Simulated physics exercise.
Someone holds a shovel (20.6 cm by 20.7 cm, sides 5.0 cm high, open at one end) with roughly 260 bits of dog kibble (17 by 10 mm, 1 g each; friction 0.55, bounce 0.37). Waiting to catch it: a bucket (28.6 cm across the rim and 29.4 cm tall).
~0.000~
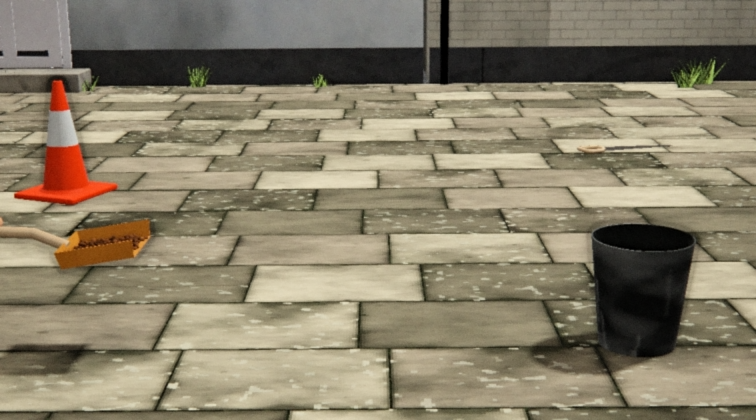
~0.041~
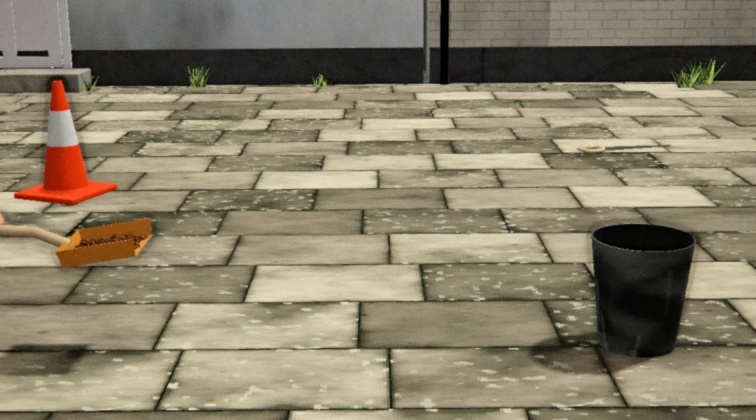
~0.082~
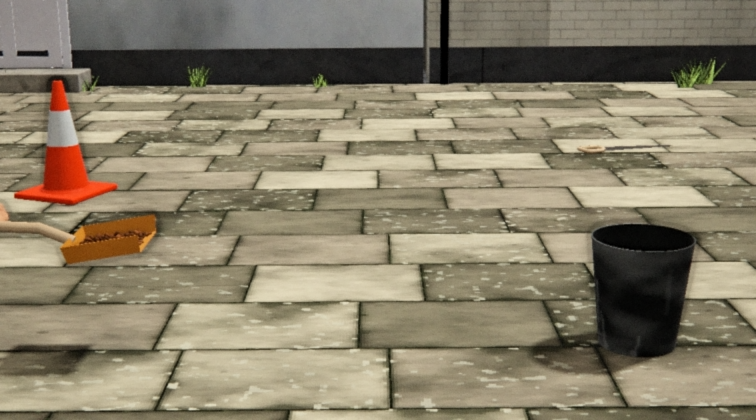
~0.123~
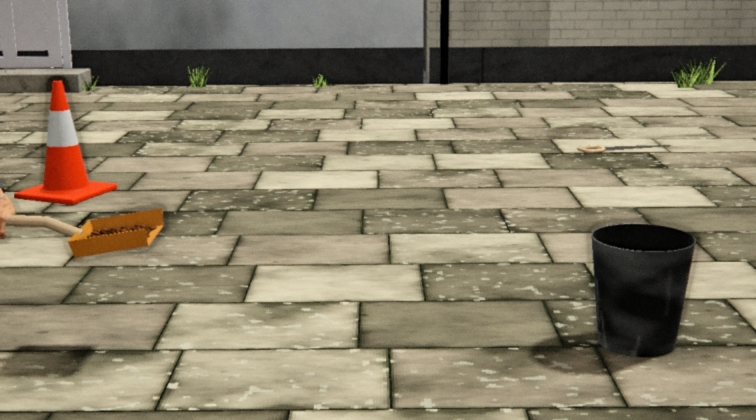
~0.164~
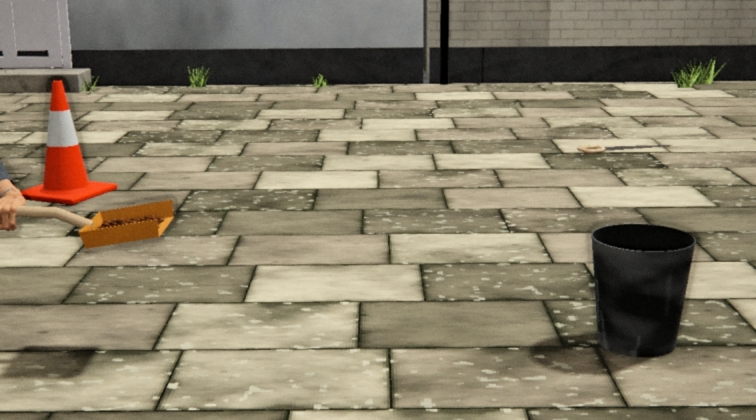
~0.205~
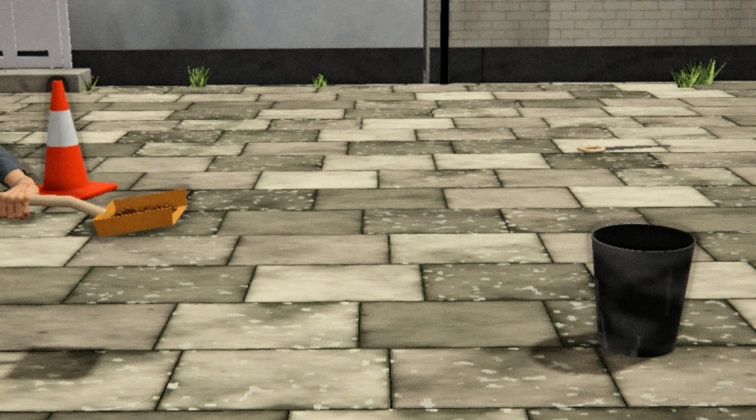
At first, an orange shovel holding a heap of small dark bits sits at the left of a paved yard, near a traffic cone, with a black bucket standing at the right. The shovel slides slowly, then faster, rightward and slightly upward, and a hand gripping its handle comes into view.
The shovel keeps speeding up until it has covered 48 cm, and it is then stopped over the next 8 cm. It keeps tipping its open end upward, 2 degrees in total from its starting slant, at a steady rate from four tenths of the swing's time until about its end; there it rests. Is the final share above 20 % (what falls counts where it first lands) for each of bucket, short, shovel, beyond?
As I see it, bucket: Fails to get past one fifth; short: Gets past one fifth; shovel: Fails to get past one fifth; beyond: Fails to get past one fifth.
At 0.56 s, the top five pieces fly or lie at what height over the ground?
Roughly 75 centimetres up.
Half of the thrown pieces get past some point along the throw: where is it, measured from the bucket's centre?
Offset: Approx. 15 cm short.
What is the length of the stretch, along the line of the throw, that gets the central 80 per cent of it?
10 cm, roughly.
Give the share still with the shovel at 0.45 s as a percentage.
About 65 %.
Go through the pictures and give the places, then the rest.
In the first frame, shovel at (93, 248); tilt 9 degrees; moved 0.0 cm; low side left; open edge at (145, 246); middle of the load at (106, 244); bucket at (643, 237).
In the second frame, shovel at (95, 247); tilt 9 degrees; moved 0.6 cm; low side left; open edge at (146, 245); middle of the load at (107, 243).
In the third frame, shovel at (99, 243); tilt 9 degrees; moved 2.3 cm; low side left; open edge at (151, 241); middle of the load at (109, 240).
In the fourth frame, shovel at (107, 237); tilt 9 degrees; moved 5.3 cm; low side left; open edge at (158, 235); middle of the load at (114, 234).
In the fifth frame, shovel at (118, 228); tilt 9 degrees; moved 9.4 cm; low side left; open edge at (169, 226); middle of the load at (124, 225).
In the sixth frame, shovel at (132, 216); tilt 9 degrees; moved 14.6 cm; low side left; open edge at (182, 215); middle of the load at (137, 214); bucket at (643, 237). It turns about 5 degrees a second.
After 0.34 s, tilt 10 degrees; shovel 100 %; middle of all pieces near (205, 163).
Then, at 0.45 s, tilt 10 degrees; shovel 65 %, in the air 35 %; middle of all pieces near (281, 111).
After 0.56 s, tilt 11 degrees; in the air 100 %; middle of all pieces near (360, 98).
After 0.66 s, tilt 11 degrees; in the air 100 %; middle of all pieces near (431, 124).
At rest (1.1 s), bucket 0 %, short 100 %, shovel 0 %, beyond 0 %.
